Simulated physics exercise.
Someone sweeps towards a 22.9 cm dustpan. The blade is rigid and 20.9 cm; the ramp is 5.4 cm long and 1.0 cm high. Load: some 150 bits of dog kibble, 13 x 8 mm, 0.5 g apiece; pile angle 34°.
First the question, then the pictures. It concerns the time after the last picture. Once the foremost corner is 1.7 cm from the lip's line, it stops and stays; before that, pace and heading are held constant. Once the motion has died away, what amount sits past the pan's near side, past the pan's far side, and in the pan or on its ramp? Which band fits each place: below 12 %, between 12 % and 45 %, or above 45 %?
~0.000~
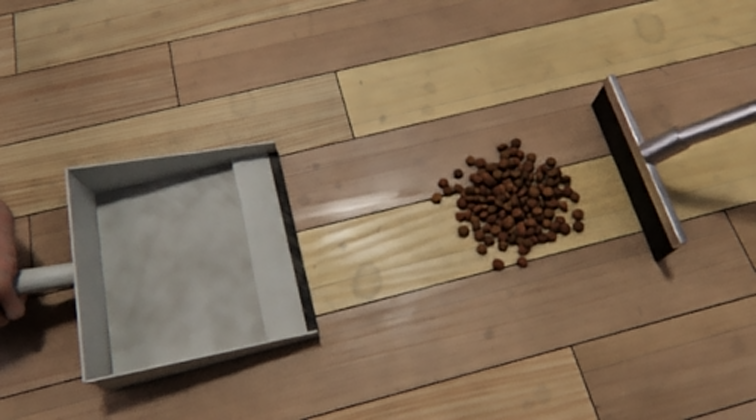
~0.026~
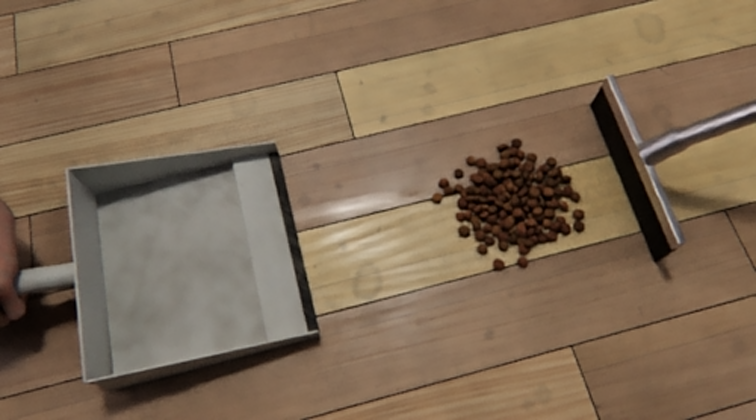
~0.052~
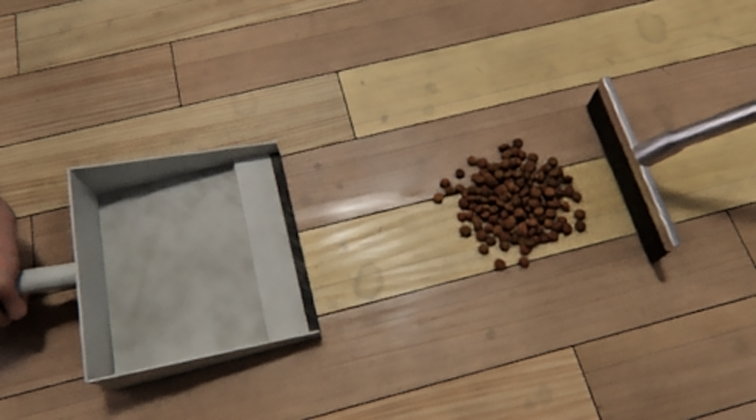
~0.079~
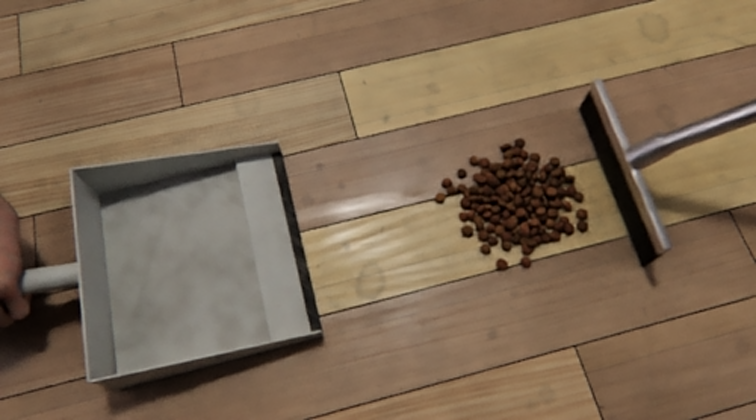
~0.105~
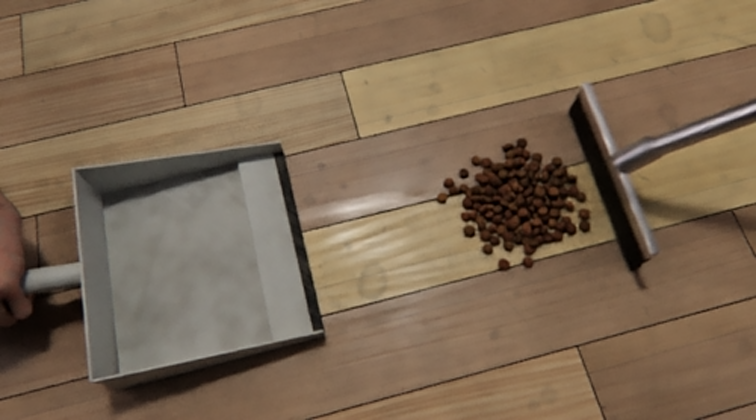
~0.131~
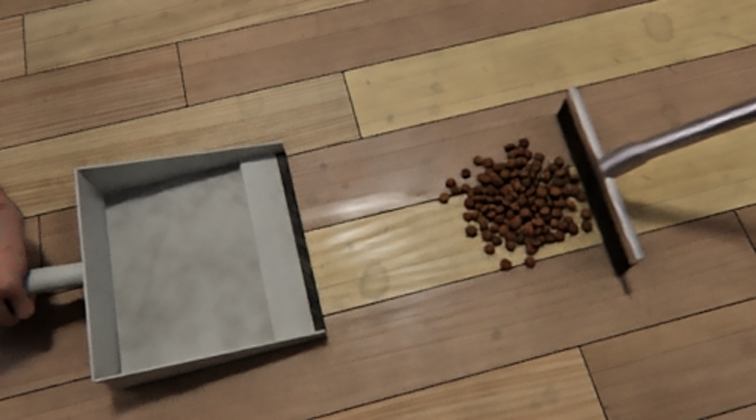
Near side: A scattering. Far side: A scattering. Pan: The main share.
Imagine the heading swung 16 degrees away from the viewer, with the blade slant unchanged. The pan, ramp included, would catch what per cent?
That gives near 45 in a hundred.
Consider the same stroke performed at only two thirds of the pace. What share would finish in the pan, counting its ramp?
Some 55 %.
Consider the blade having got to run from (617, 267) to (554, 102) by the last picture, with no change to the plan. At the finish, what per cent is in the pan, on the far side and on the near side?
Pan 60, far 5, near 10.
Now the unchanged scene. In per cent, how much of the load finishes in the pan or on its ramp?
Roughly 60 per cent.
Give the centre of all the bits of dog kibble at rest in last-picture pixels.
Approximately (301, 257) in the last picture.
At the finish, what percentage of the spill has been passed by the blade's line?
I'd put it near 5 in a hundred.
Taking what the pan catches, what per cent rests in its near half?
Around 70 in a hundred.
After 0.35 s, middle of the blade 17 cm from the lip; 0 % over the lip, far side 0 %, near side 5 %.
After 0.49 s, middle of the blade 7 cm from the lip; 0 % over the lip, far side 0 %, near side 5 %.
After 0.76 s, middle of the blade 2 cm from the lip; 60 % over the lip, far side 0 %, near side 5 %.
In the end, at 1.2 s, near side 5 %, far side 0 %, pan 60 %, in front of the lip or behind the blade 35 %.
